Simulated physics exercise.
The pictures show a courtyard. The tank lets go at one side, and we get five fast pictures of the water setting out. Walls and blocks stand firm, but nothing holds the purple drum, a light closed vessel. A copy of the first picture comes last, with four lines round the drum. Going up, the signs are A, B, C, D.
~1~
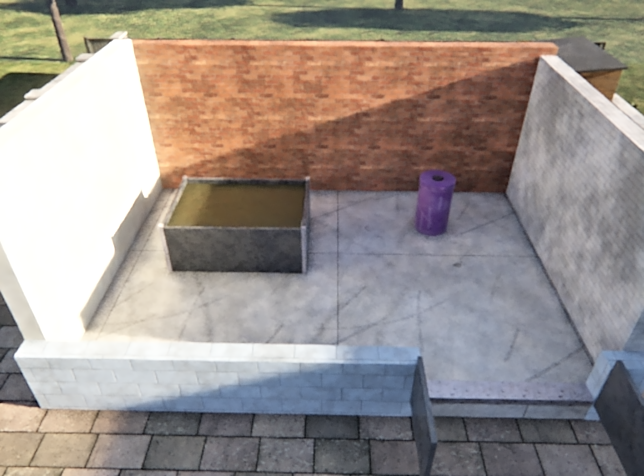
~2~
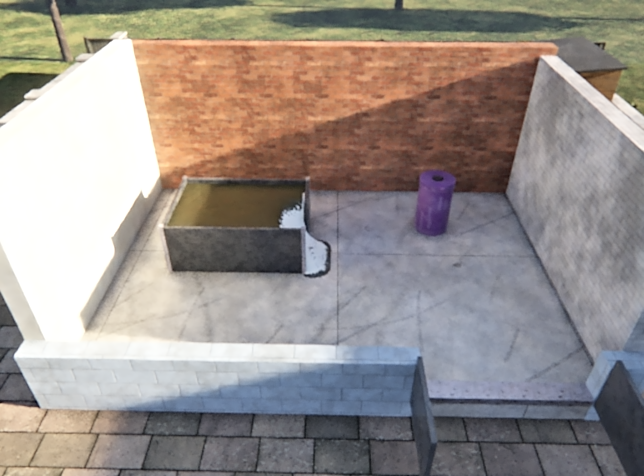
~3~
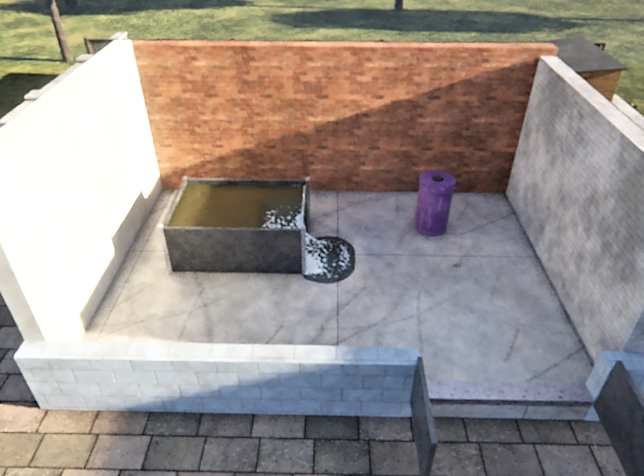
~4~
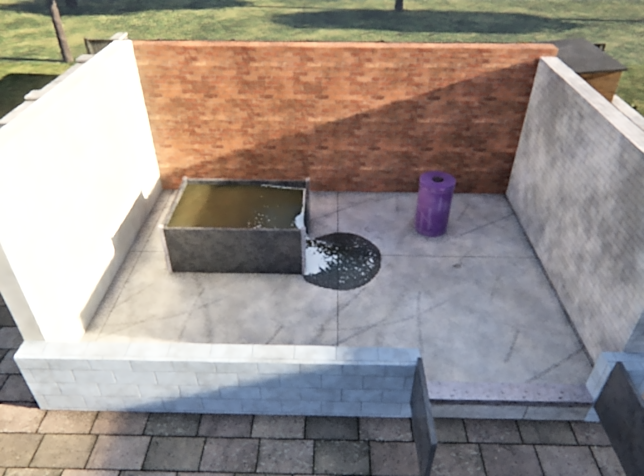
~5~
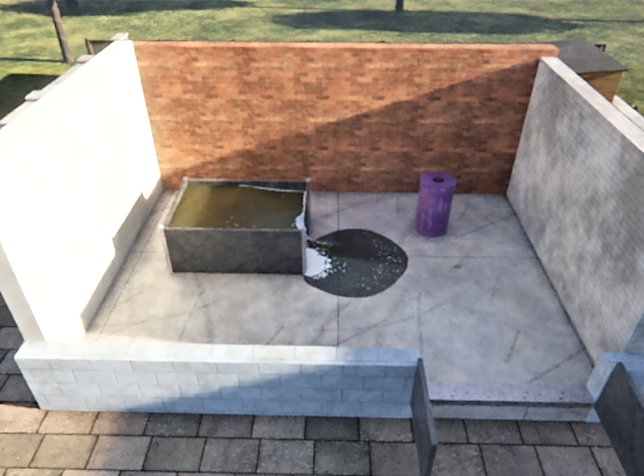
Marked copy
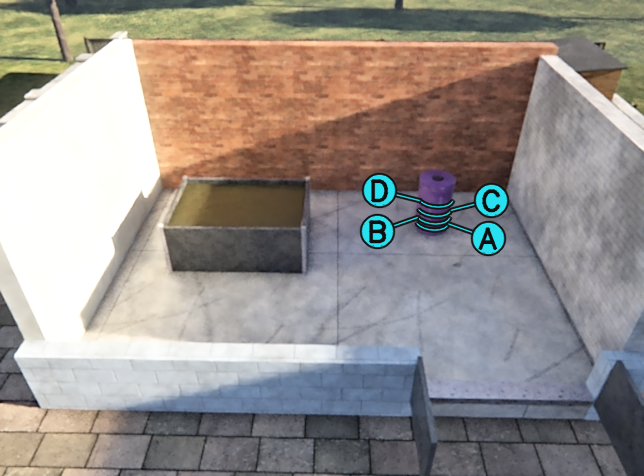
A small paved courtyard, seen from above by a still camera, has a brick wall at the back, pale walls at the sides and grass beyond. A dark rectangular tank of murky, yellow-brown water stands left of centre, a purple drum to the right, and an open gate at the front right. Foaming water pours from the tank's right side and spreads rightward across the floor in a widening dark puddle.
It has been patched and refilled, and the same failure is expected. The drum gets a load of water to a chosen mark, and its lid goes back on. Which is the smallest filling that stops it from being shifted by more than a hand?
It is B.
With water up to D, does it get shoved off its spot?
No, that is safe.
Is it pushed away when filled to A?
Yes, it does.
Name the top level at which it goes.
It is A.
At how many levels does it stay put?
Three of the four.
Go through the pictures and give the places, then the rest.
Lid of the purple drum at (438, 178); tank full, its middle at (240, 206); open gate at (509, 352), in the first frame.
In the second frame, 1 % of the ground under water, its edge towards the drum at (323, 245).
In the third frame, 3 % of the ground under water, its edge towards the drum at (344, 243).
In the fourth frame, 5 % of the ground under water, its edge towards the drum at (369, 246).
Lid of the purple drum at (438, 180); 8 % of the ground under water, its edge towards the drum at (385, 240), in the fifth frame.
In cyan, A at (434, 230); B at (435, 224); C at (436, 216); D at (438, 207); from the bottom up A, B, C, D.
If A is chosen, it is pushed about half its own width away.
If B is chosen, it does not move.
If C is chosen, it does not move.
If D is chosen, it does not move.
